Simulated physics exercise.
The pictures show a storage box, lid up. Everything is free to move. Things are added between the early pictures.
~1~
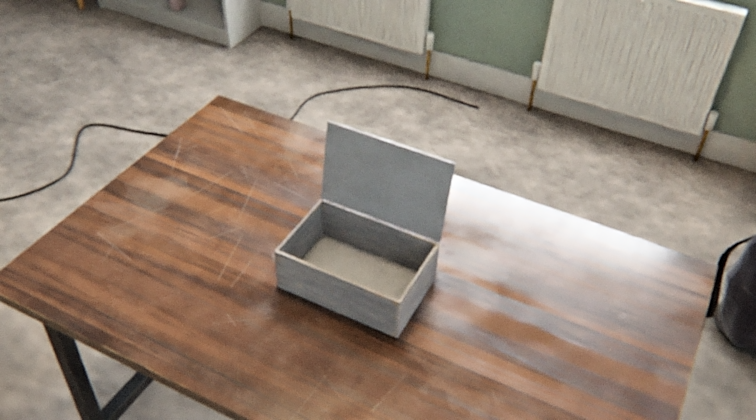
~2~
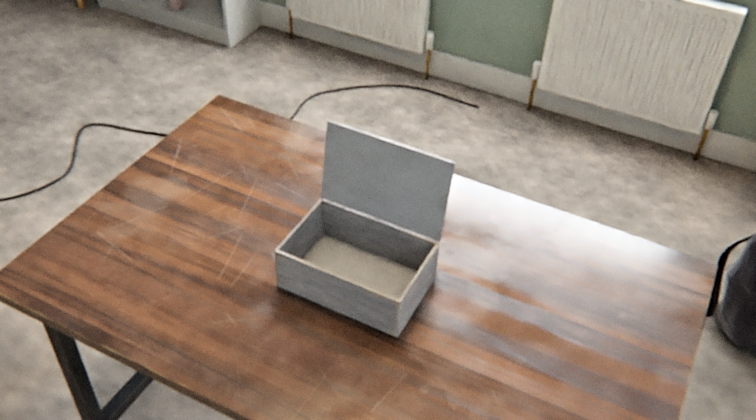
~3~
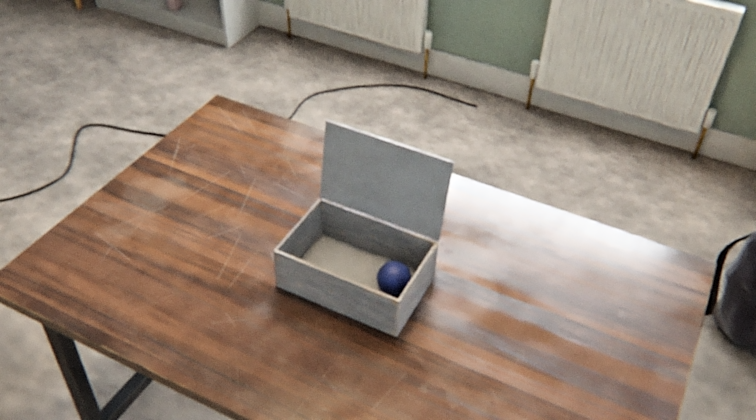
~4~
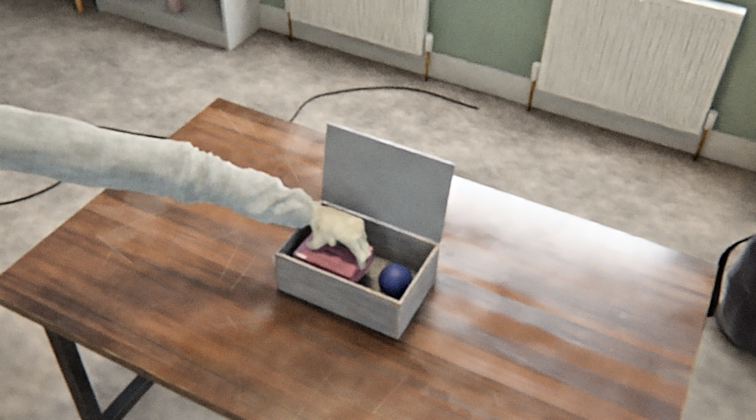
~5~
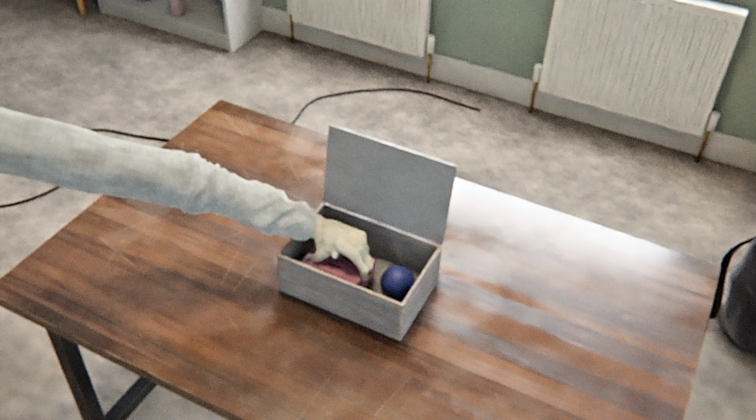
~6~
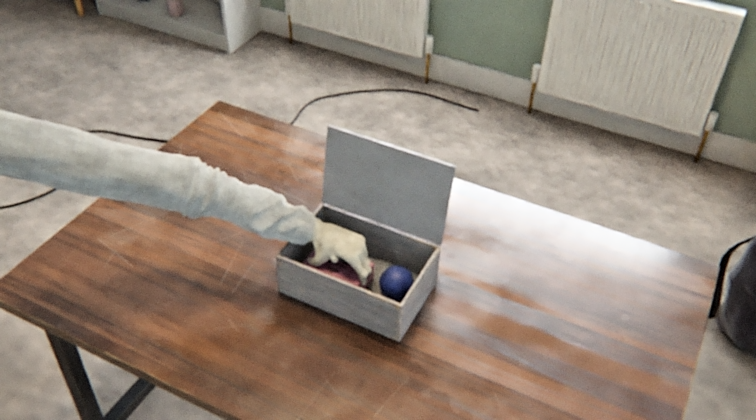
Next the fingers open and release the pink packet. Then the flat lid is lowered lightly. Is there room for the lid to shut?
It closes.
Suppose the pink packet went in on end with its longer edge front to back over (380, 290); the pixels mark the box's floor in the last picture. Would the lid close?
Then it shuts flat.
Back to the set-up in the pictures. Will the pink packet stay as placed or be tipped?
The pink packet keeps its pose.
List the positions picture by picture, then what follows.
In the first frame, the last thing is not in view yet.
In the second frame, the last thing is not in view yet.
In the third frame, the last thing is not in view yet; blue ball (394, 279).
In the fourth frame, on its way; pink packet (334, 258); blue ball (396, 281).
In the fifth frame, on its way; blue ball (398, 283).
In the sixth frame, in place under the hand; blue ball (397, 283).
Then, 1.40 s past the last view, lid 70° above the rim.
Then, 1.80 s past the last view, lid 32° above the rim.
Finally, lid shut; both still in place. Final places as the last picture's camera would see them, pink packet near (335, 275).
